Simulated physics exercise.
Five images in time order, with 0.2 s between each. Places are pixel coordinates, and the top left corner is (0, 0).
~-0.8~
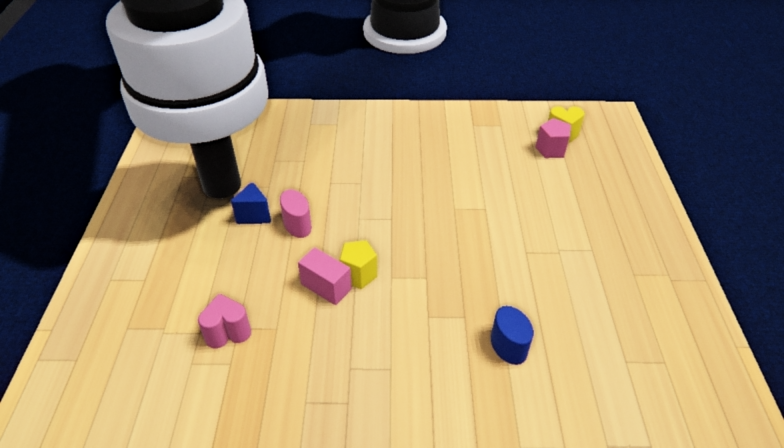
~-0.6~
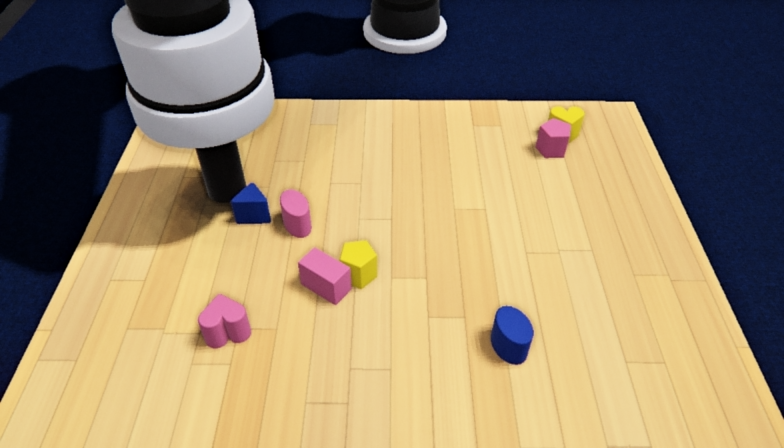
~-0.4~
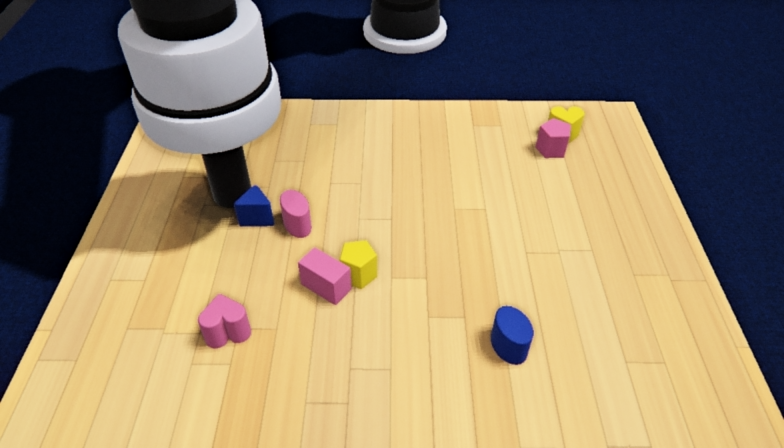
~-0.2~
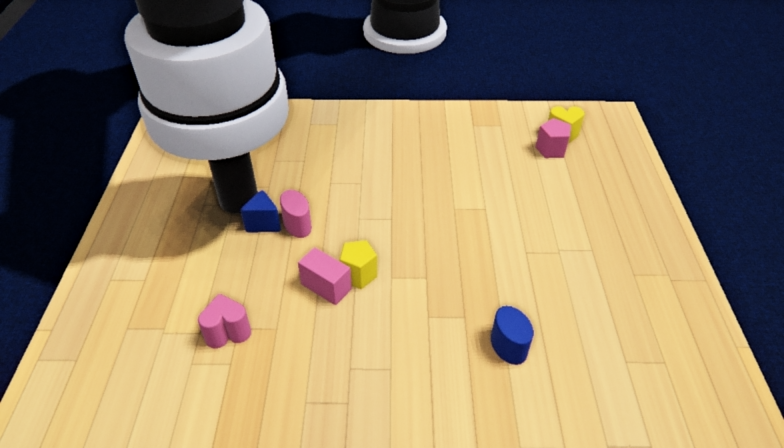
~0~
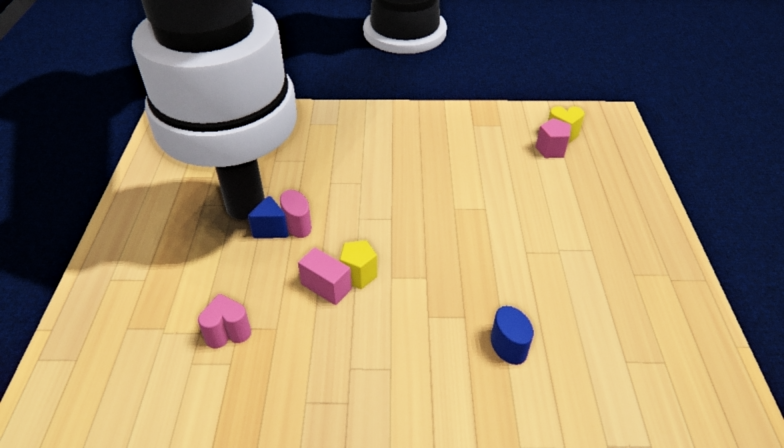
A black-and-white robot arm moved slightly down and to the right over a wooden board, nudging the blue triangle up beside the pink oval block, while the other pink, yellow and blue blocks stayed still.
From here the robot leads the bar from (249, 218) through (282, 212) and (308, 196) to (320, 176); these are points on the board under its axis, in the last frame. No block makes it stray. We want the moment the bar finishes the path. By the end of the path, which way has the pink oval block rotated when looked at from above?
From overhead, the rotation is clockwise.
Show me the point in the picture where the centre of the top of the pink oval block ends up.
Around (316, 200).
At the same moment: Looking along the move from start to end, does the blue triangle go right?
Answer: Yes.
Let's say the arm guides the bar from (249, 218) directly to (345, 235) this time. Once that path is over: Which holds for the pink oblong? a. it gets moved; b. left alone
My answer is option b.
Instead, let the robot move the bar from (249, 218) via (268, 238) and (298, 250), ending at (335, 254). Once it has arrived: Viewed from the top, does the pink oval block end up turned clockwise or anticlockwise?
Counter-clockwise, from overhead.
The first path, step by step. Halfway along, bar at (296, 193); blue triangle at (282, 212), turned 25° clockwise; pink oval block at (316, 200), turned 35° clockwise.
At the end, bar at (319, 165); blue triangle at (282, 212), turned 25° clockwise; pink oval block at (316, 200), turned 35° clockwise.
